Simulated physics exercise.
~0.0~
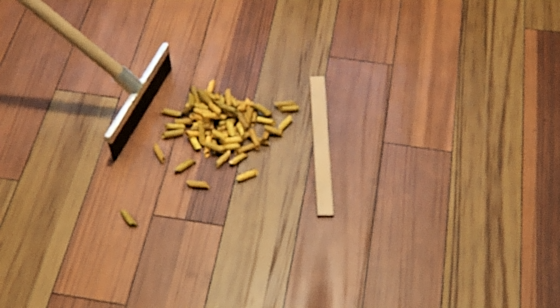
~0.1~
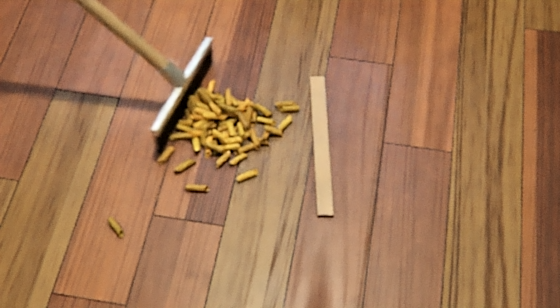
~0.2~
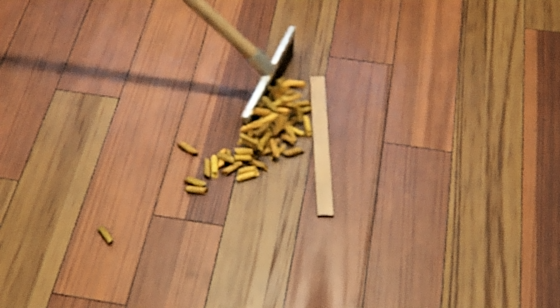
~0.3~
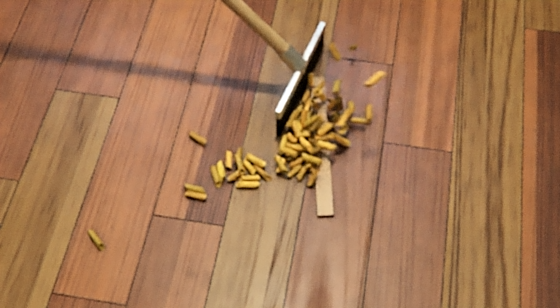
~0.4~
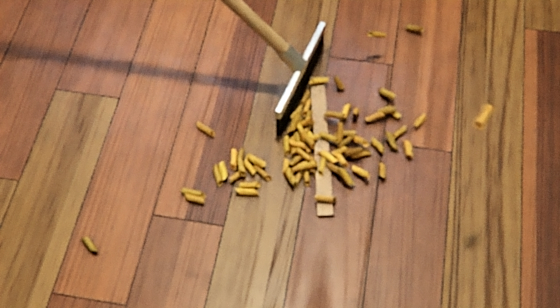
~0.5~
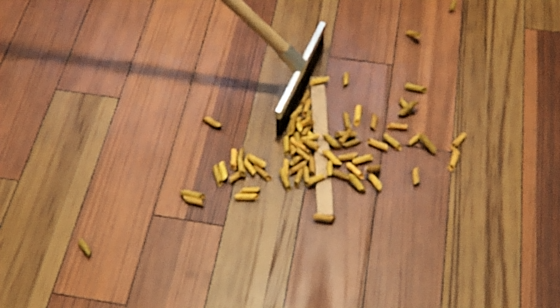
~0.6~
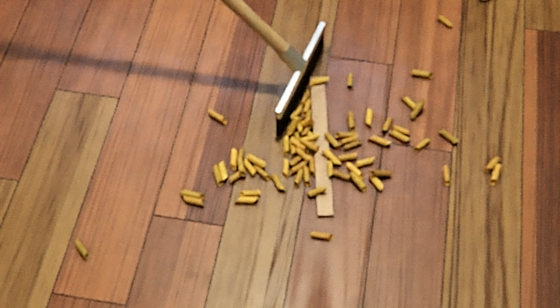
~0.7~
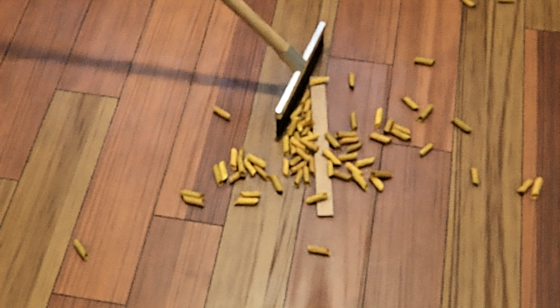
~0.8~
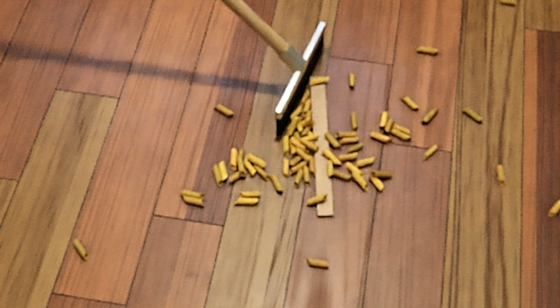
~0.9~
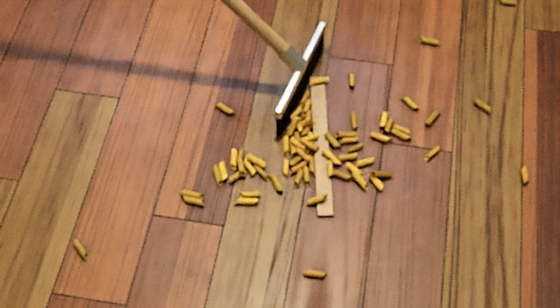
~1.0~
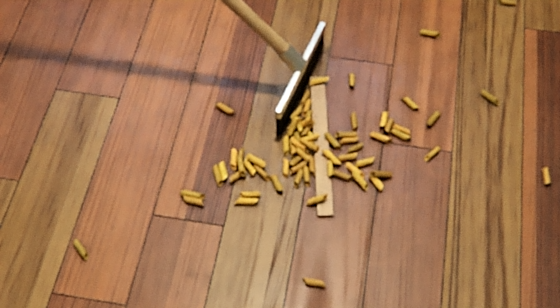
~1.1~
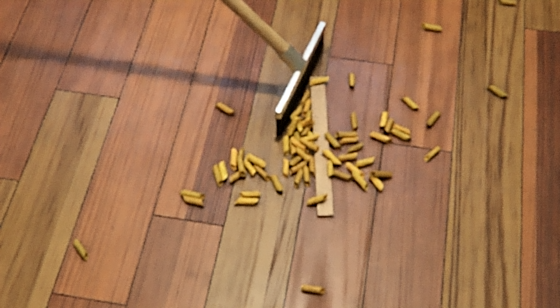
In this clip, a squeegee on a wooden handle pushes a pile of dry pasta rightward across a wooden floor toward a thin strip, then stops beside it as pieces scatter and roll beyond, leaving pasta heaped around the strip, with some left behind and others strewn to the right.
